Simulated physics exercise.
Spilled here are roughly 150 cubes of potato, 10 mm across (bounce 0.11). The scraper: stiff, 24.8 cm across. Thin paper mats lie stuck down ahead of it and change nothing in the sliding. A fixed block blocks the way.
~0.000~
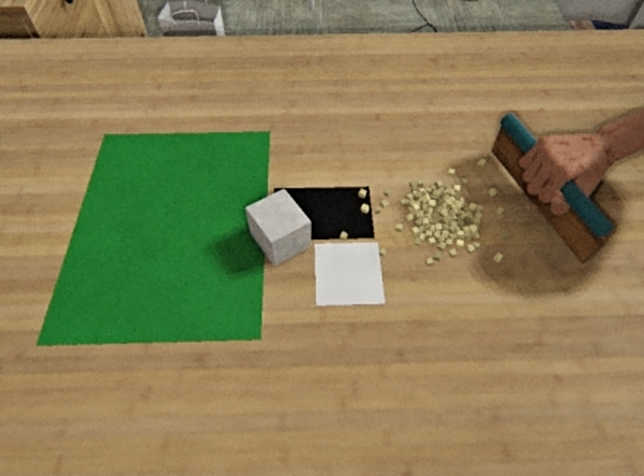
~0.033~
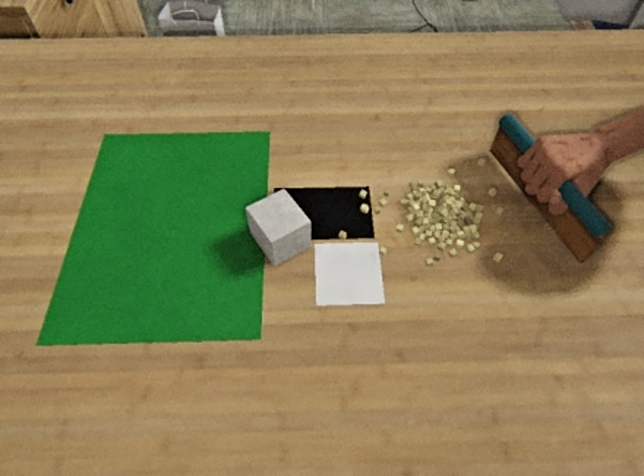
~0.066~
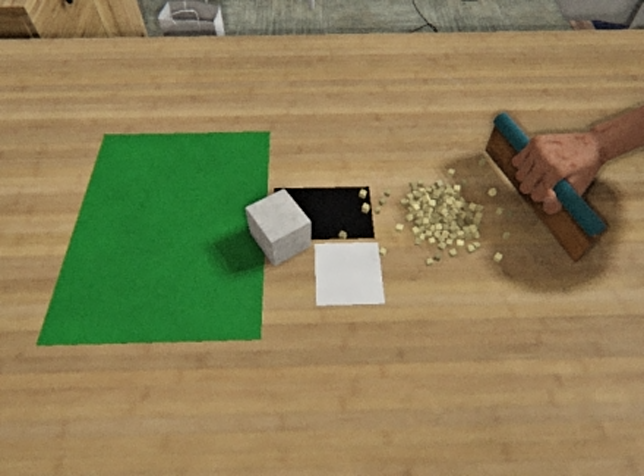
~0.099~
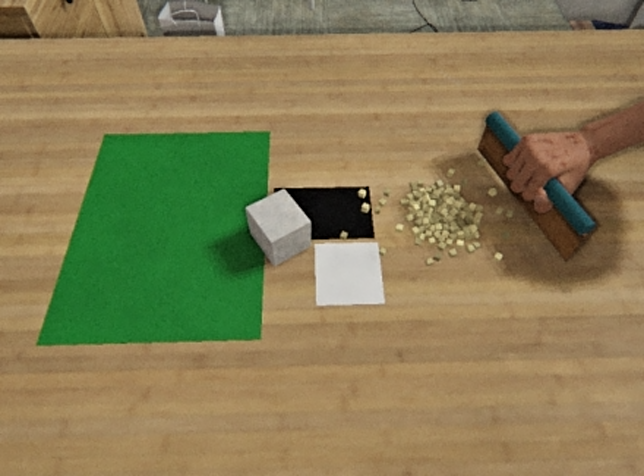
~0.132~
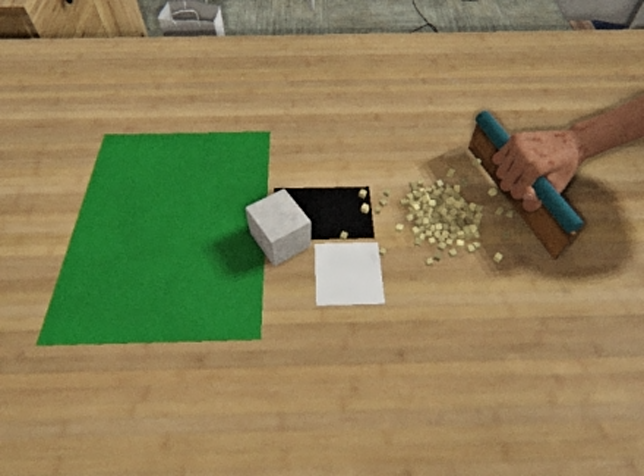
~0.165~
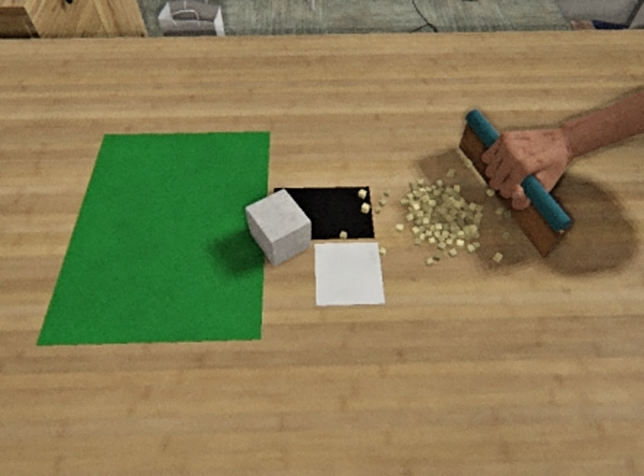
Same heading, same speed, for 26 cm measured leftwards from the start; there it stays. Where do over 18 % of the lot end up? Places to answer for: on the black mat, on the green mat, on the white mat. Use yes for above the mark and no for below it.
Black mat: Yes; green mat: No; white mat: No.
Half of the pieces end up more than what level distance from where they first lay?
Close to 10 cm, measured level.
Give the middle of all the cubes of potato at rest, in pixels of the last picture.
Somewhere close to (375, 221).
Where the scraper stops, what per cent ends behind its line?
10 per cent.
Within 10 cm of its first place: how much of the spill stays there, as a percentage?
I'd put it at close to 40 percent.
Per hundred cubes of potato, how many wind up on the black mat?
It works out to roughly 30 percent.
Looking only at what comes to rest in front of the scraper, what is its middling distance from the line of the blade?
3 cm.
After 0.40 s, scraper 17 cm from its start, spill 14 cm wide; off the mats 100 %.
After 0.64 s, scraper 26 cm from its start, spill 17 cm wide; white mat 5 %, black mat 35 %, off the mats 65 %.
After 0.84 s, scraper 26 cm from its start, spill 17 cm wide; white mat 5 %, black mat 30 %, off the mats 65 %.
At rest (1.5 s), white mat 5 %, black mat 30 %, green mat 0 %, off the mats 65 %.
